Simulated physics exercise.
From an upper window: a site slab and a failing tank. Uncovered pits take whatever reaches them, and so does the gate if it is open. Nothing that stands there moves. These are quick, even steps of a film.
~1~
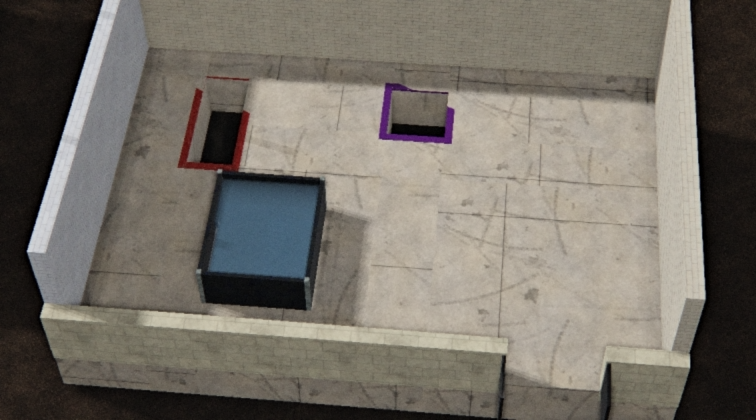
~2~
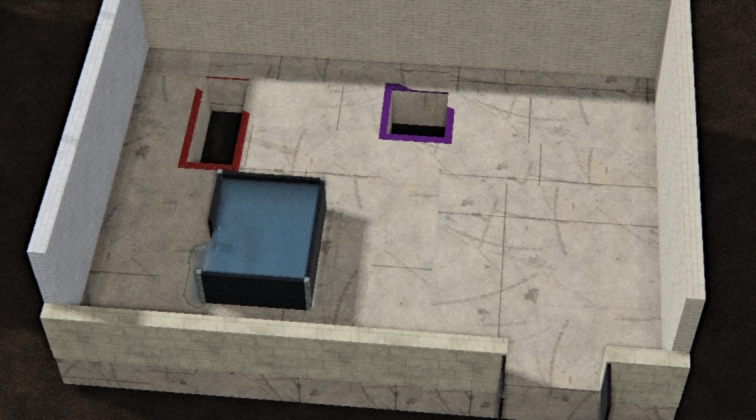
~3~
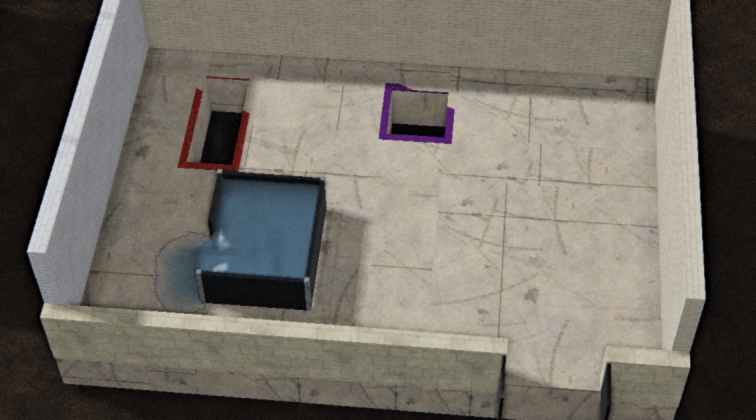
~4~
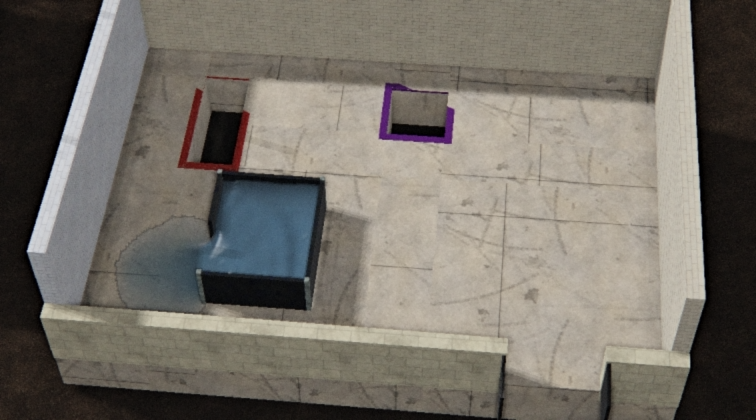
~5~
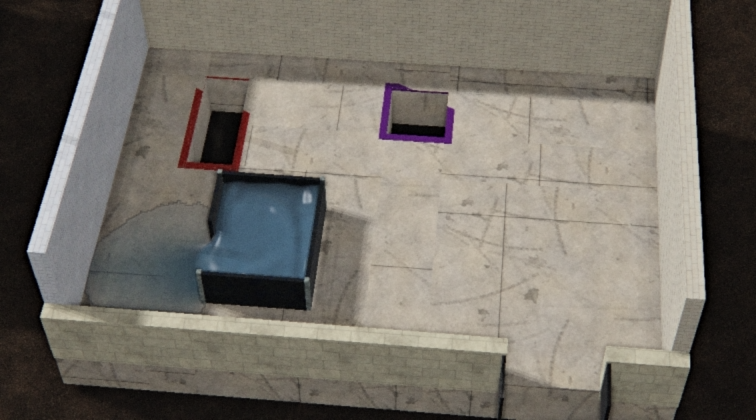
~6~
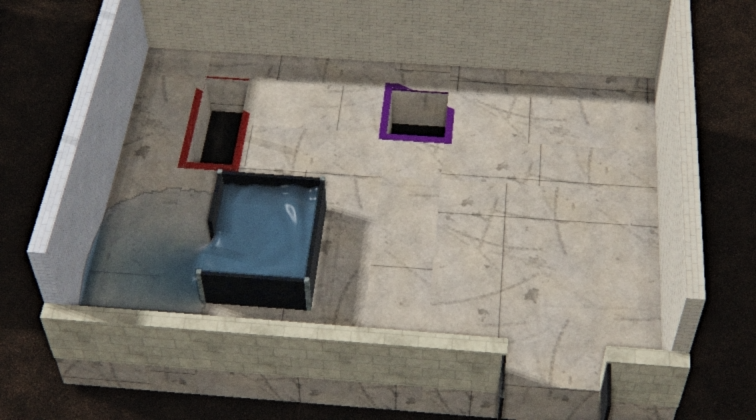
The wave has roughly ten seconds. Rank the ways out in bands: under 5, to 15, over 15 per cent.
The gate takes less than 5 %; the purple pit takes less than 5 %; the red pit takes more than 15 %.
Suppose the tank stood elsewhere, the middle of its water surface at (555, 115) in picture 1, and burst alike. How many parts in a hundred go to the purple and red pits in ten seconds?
Roughly, in per cent: Purple 20, red 20.
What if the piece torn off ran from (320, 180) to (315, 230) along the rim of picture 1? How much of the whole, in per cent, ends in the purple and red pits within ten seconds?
Roughly, in per cent: Purple 10, red 0.
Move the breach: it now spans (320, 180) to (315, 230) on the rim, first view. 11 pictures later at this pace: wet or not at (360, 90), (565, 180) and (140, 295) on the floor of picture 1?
One after the other: No water, awash, not flooded.
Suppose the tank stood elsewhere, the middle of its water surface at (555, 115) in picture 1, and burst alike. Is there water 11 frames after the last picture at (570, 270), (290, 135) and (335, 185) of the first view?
As listed: Clear, wet, covered.
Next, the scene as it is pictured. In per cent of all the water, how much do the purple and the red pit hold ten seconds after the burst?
In turn 2 and 30 per cent.
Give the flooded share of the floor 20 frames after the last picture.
Some 25 per cent.
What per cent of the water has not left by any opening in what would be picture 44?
I make it 82 per cent.
A moment on, water covers 10 % of the floor; the gate 0 %, the purple pit 0 %, the red pit 0 %.
Next, water covers 15 % of the floor; the gate 0 %, the purple pit 0 %, the red pit 0 %.
Then, water covers 25 % of the floor; the gate 0 %, the purple pit 0 %, the red pit 6 %.
Later, water covers 50 % of the floor; the gate 0 %, the purple pit 0 %, the red pit 17 %.
In the end, water covers 60 % of the floor; the gate 2 %, the purple pit 3 %, the red pit 31 %.
